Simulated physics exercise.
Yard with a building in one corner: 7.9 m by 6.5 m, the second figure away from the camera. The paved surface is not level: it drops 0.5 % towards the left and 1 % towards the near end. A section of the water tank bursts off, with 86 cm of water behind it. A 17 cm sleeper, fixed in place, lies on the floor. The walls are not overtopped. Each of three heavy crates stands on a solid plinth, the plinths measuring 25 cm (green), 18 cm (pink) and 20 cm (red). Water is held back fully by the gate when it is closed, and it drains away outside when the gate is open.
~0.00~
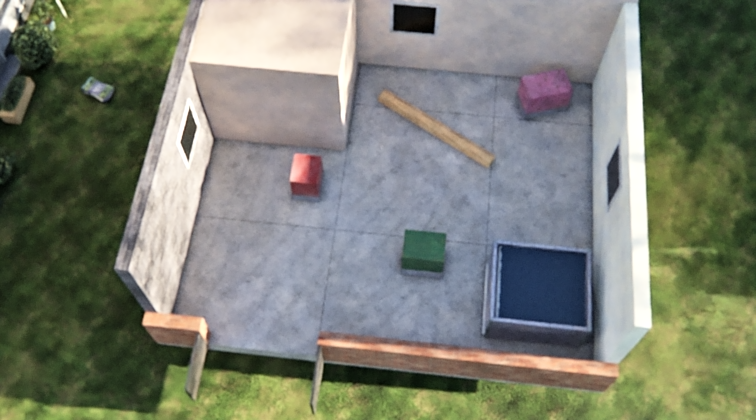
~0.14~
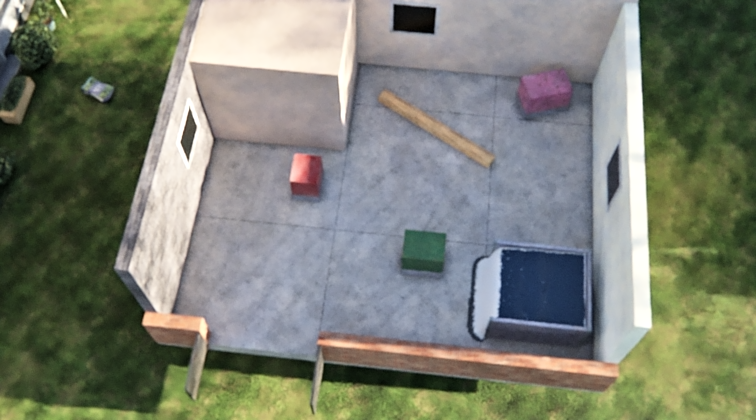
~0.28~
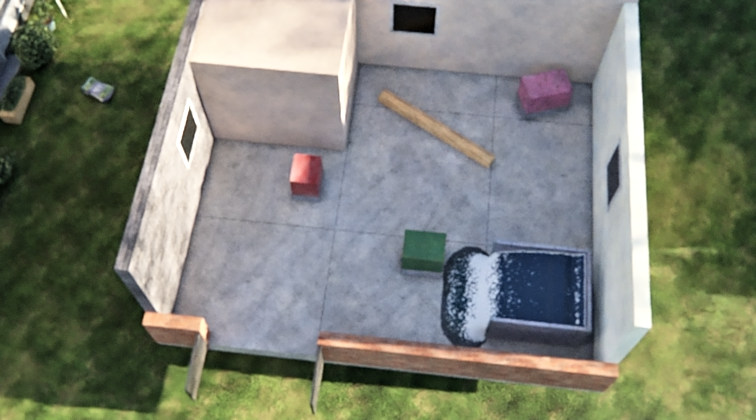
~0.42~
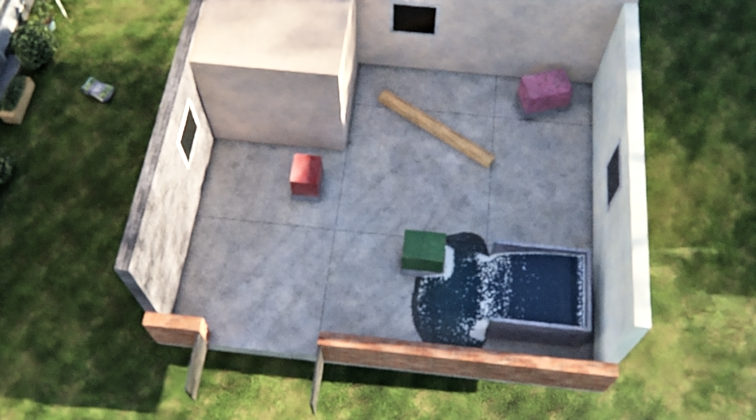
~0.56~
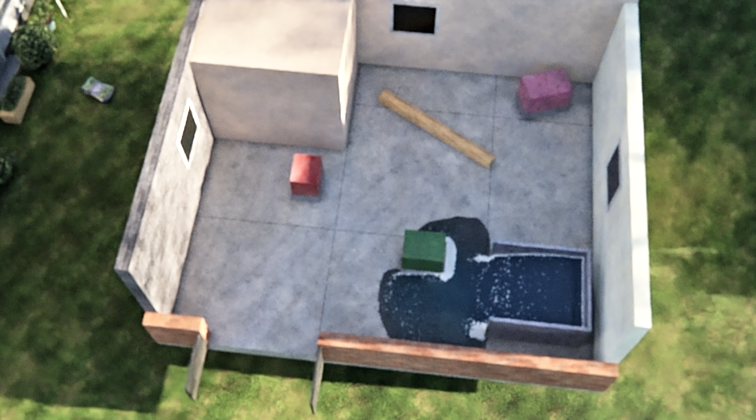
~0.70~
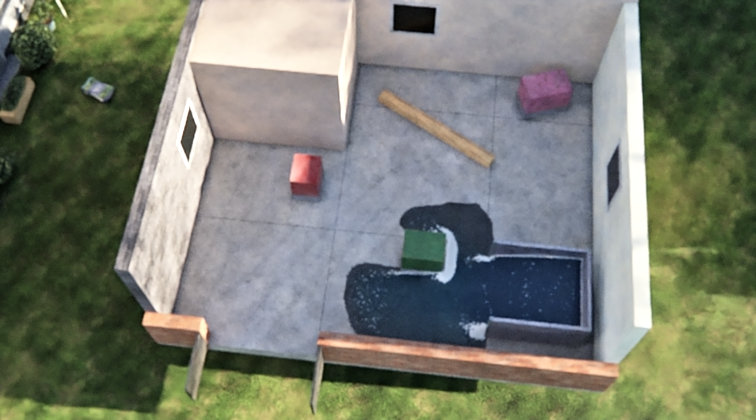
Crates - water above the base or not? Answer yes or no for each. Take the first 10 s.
Green crate - yes; pink crate - no; red crate - no.
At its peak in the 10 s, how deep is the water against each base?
Measured in centimetres, that comes to green 67, pink 4 and red 15.
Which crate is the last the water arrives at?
That would be the pink one.
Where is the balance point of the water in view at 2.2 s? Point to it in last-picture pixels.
About (392, 283).
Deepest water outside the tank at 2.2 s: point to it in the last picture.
Pixel (172, 318), about.
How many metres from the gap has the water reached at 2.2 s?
Roughly 6.0 m.
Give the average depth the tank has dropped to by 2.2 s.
Mean depth: About 18 cm.
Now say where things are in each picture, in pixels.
In the first picture, the water tank at (541, 286) is whole and still, 86 cm deep.
In the second picture, the front is at (482, 339), 0.8 m from the gap at (491, 293); 0.4 m2 of floor is under water; 86 cm left at the back of the water tank.
In the third picture, the front is at (459, 343), 1.1 m from the gap at (491, 293); 1.3 m2 of floor is under water; 79 cm left at the back of the water tank.
In the fourth picture, the front is at (421, 329), 1.4 m from the gap at (490, 294); 2.5 m2 of floor is under water; 73 cm left at the back of the water tank.
In the fifth picture, the front is at (384, 313), 2.0 m from the gap at (490, 294); 4.0 m2 of floor is under water; 72 cm left at the back of the water tank.
In the sixth picture, the front is at (350, 306), 2.6 m from the gap at (490, 294); 5.3 m2 of floor is under water; 64 cm left at the back of the water tank.
After 1.4 s water covers 35 % of the floor and is deepest (42 cm) near (445, 275); green plinth reached, pink plinth not reached, red plinth not reached.
After 2.2 s water covers 55 % of the floor and is deepest (39 cm) near (172, 318); green plinth reached, pink plinth not reached, red plinth reached.
After 3.5 s water covers 60 % of the floor and is deepest (24 cm) near (170, 327); green plinth reached, pink plinth reached, red plinth reached.
After 6.0 s water covers 80 % of the floor and is deepest (15 cm) near (232, 179); green plinth reached, pink plinth reached, red plinth reached.
After 10.0 s water covers 90 % of the floor and is deepest (10 cm) near (179, 328); highest at the green plinth 67 cm, highest at the pink plinth 4 cm, highest at the red plinth 15 cm.
